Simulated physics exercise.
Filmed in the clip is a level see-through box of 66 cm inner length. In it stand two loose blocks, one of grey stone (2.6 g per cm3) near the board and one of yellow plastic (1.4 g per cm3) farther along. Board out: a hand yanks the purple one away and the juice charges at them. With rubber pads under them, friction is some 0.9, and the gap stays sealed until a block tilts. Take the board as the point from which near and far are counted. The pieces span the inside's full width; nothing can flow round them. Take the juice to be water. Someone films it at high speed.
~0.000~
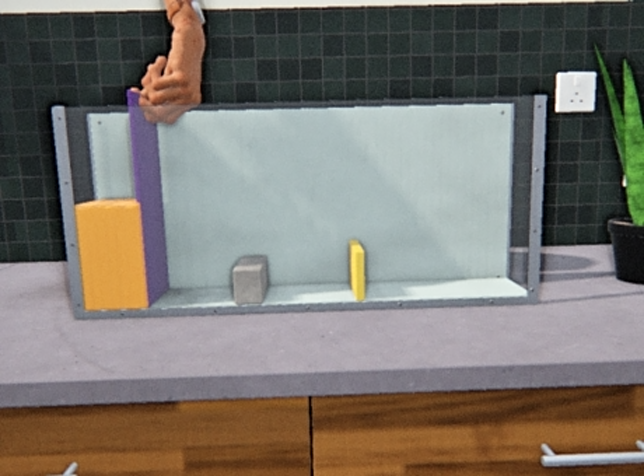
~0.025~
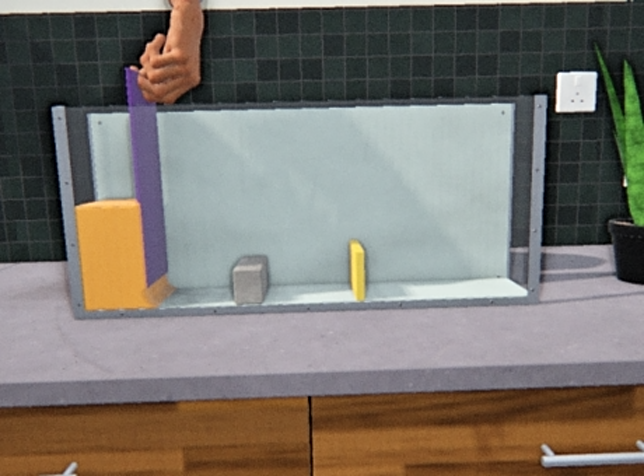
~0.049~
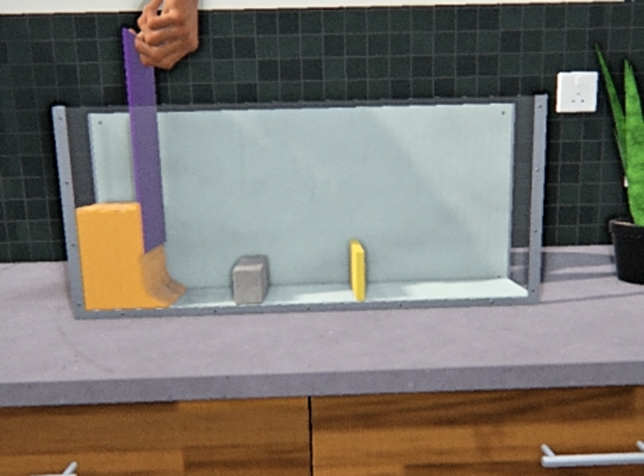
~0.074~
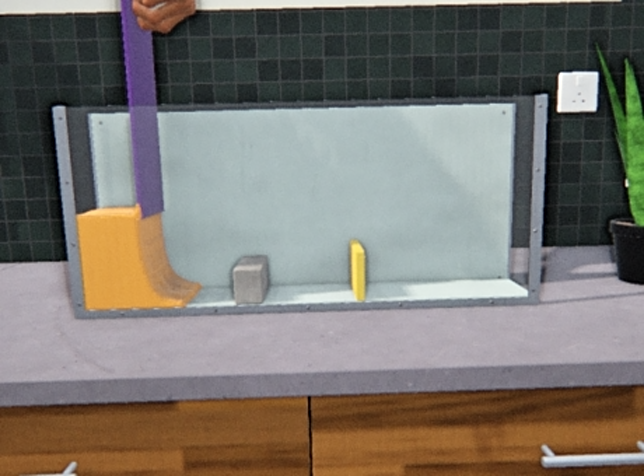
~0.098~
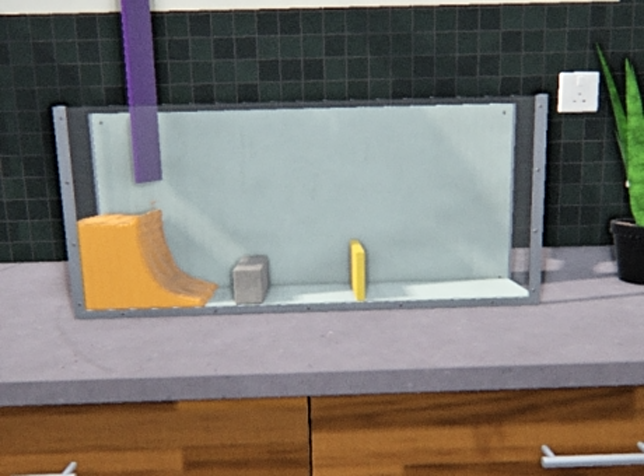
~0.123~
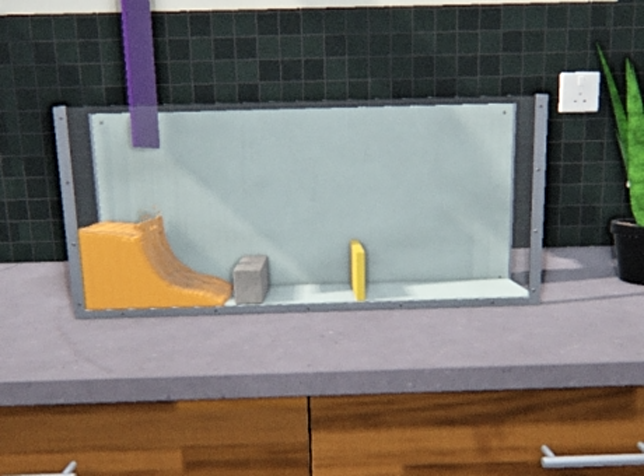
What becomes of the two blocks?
The first block withstands it; the second is floored.
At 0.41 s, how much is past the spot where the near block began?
I'd put it at about 26 percent.
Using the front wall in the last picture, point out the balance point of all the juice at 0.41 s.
Look around (206, 268) on the front wall - that's where it is.
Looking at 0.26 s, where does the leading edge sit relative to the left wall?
It has got out to near 26 cm from the left end.
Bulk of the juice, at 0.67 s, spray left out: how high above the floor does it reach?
Max height: Approx. 5.5 cm.
Then, 0.26 s in, the front has run 25 cm from the left wall, the near block is upright and the far block is upright.
Then, 0.41 s in, the near block is upright and the far block is upright.
Then, 0.67 s in, the near block is upright and the far block lies flat.
Finally, the near block is upright and the far block lies flat; 17 per cent of the juice is past where the far block first stood.
